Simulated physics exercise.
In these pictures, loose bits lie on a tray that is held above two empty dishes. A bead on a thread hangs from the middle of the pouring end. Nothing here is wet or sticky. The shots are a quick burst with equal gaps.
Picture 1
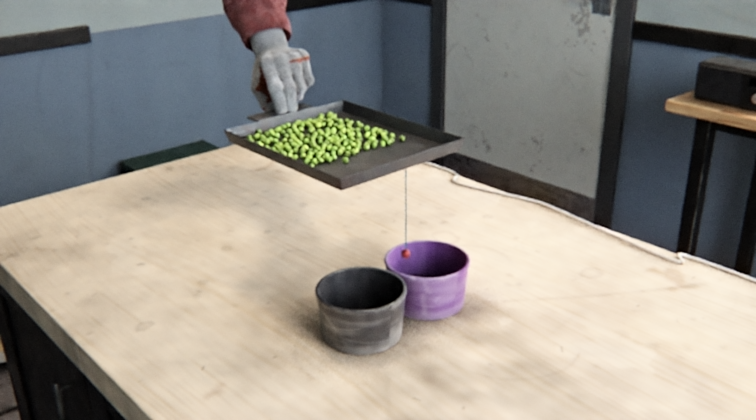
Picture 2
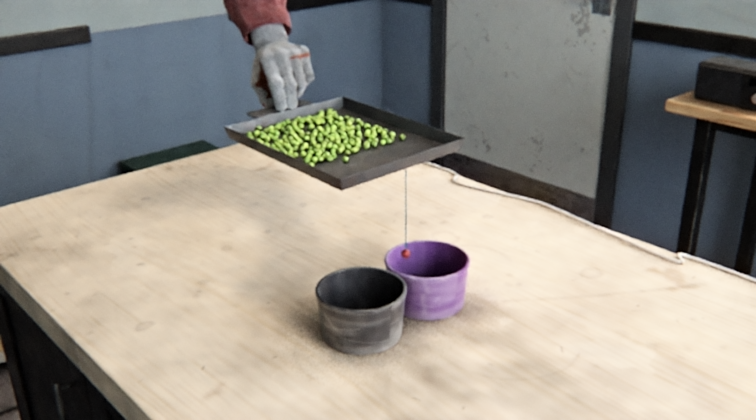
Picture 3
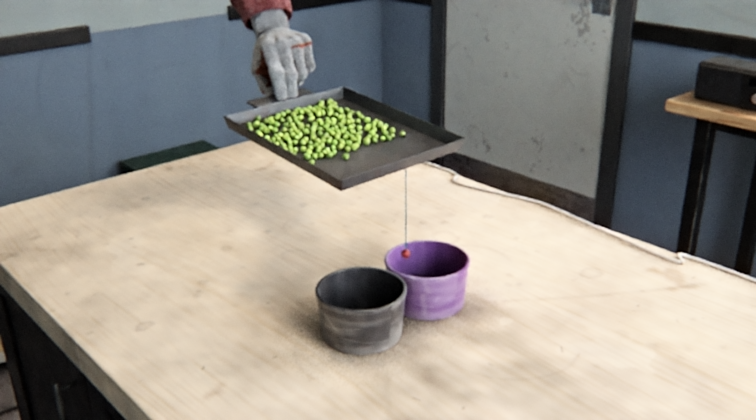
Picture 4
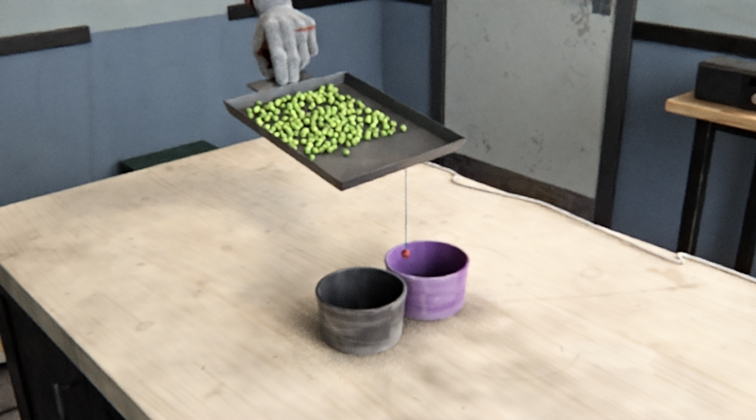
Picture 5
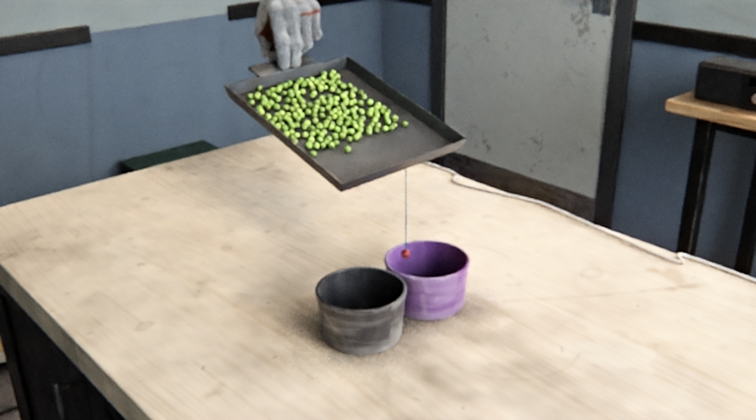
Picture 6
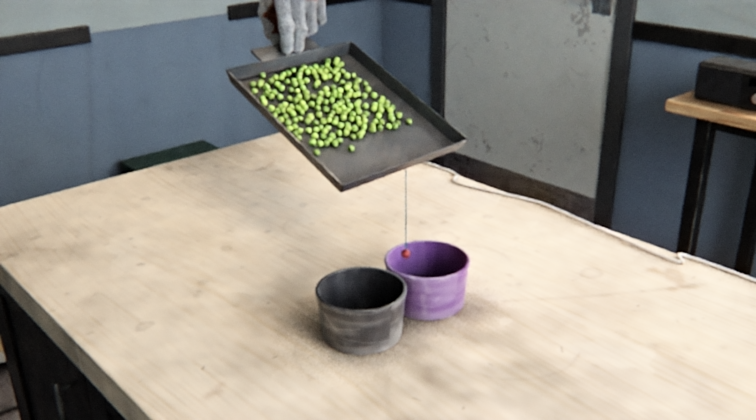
At the start, a gloved hand holds a dark tray of green dried peas level above two empty dishes, one dark gray and one purple, beside a hanging red bead. The hand then rises steadily, lifting the back of the tray so it tilts clearly toward its low end, while the peas shift only slightly.
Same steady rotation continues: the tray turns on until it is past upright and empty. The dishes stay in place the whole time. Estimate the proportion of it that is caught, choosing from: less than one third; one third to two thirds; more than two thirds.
Proportion caught: One third to two thirds.
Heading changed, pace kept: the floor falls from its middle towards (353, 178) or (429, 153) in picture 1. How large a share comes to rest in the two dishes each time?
About 80 %, then 30 %.
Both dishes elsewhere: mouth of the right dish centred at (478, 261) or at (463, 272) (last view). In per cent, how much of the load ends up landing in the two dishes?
Around 70 and around 90 per cent, in that order.
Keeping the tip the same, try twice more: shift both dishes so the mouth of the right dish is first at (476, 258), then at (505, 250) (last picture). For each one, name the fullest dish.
Try one: The dish on the left-hand side; try two: The dish on the left-hand side.
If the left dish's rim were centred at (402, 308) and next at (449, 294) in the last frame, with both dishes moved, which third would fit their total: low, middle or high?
The two tries come out as above two thirds and in the middle band in turn.
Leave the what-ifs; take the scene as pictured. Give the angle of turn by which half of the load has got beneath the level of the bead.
Roughly 100 degrees.
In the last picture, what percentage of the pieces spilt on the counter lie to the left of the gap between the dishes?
Roughly 10 percent.
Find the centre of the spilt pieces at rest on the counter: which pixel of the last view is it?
Their middle ends up at roughly (456, 347).
Just after the last frame, tray tipped steeply; roughly two thirds on the tray; just a few in the left dish; just a few outside both; roughly a third in the air.
A moment on, tray tipped past a quarter turn; roughly a quarter on the tray; roughly a quarter in the left dish; about a tenth in the right dish; roughly a third outside both; roughly a quarter in the air.
Further on, tray tipped past a quarter turn; roughly a third in the left dish; roughly a quarter in the right dish; roughly half outside both.
When it is over, tray tipped past a quarter turn; roughly a third in the left dish; roughly a quarter in the right dish; roughly half outside both.
